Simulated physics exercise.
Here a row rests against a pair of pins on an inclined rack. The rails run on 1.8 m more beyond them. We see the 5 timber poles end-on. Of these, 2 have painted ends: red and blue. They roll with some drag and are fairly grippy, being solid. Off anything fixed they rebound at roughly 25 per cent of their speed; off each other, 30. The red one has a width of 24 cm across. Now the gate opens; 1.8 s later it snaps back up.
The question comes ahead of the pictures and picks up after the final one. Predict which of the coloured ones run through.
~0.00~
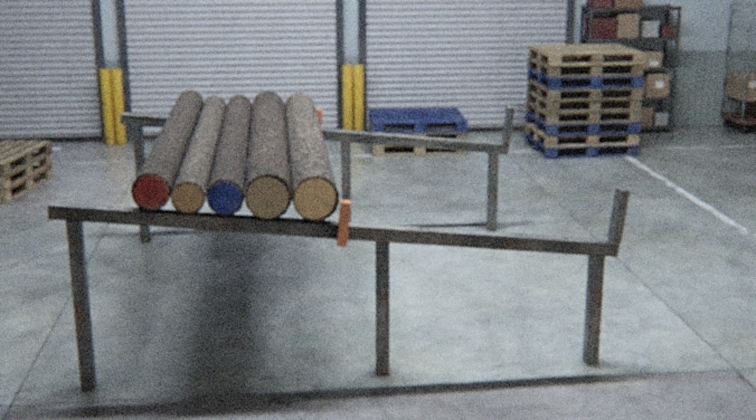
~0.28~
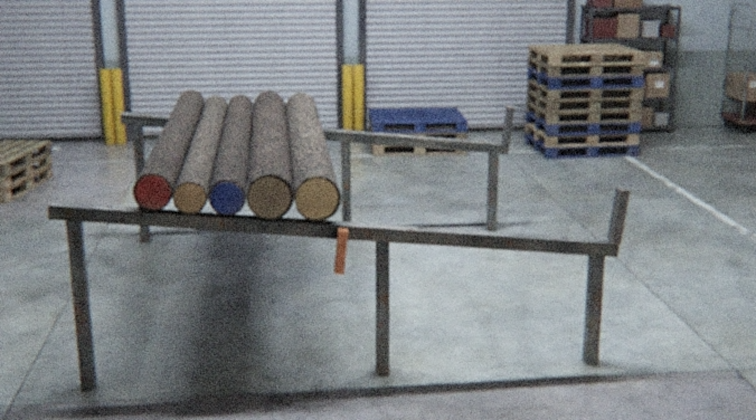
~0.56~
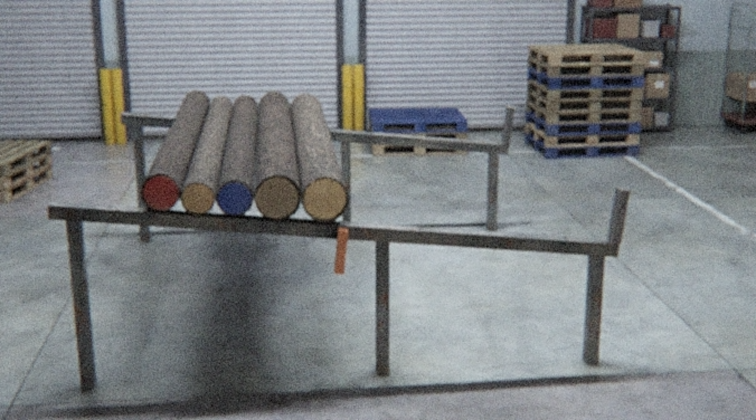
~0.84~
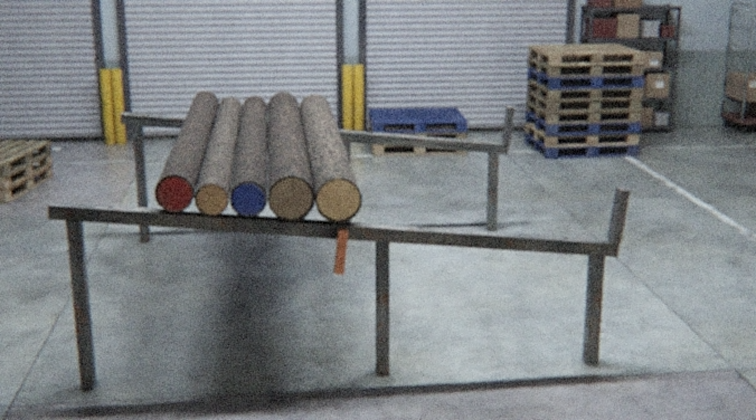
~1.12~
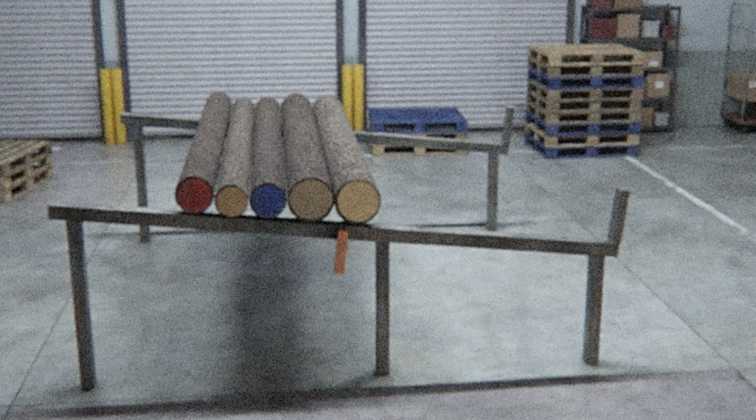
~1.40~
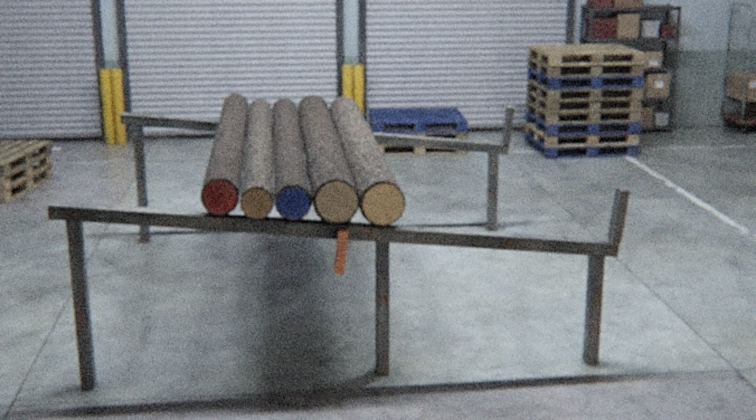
The red pole waits above the pins, the blue runs down the rack.
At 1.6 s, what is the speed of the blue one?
Its speed is roughly 0.7 m/s.
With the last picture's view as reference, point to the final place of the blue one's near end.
I'd say somewhere close to (509, 219).
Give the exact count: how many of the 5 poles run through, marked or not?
3 in all.
Then, 1.6 s in, red is on the rails, 65 cm above the pins, rolling right; blue is on the rails, 20 cm above the pins, rolling right; 2 below the pins.
Then, 1.7 s in, red is on the rails, 55 cm above the pins, rolling right; blue is on the rails, 10 cm above the pins, rolling right; 2 below the pins.
Then, 1.8 s in, red is on the rails, 50 cm above the pins, rolling right; blue is on the rails, 5 cm above the pins, rolling right; 2 below the pins.
Then, 2.0 s in, red is on the rails, 40 cm above the pins, rolling left; blue is in the air, 15 cm below the pins, rolling right; 3 below the pins.
In the end (3.5 s), red is on the rails, 35 cm above the pins; blue is on the rails, 105 cm below the pins; 3 below the pins.
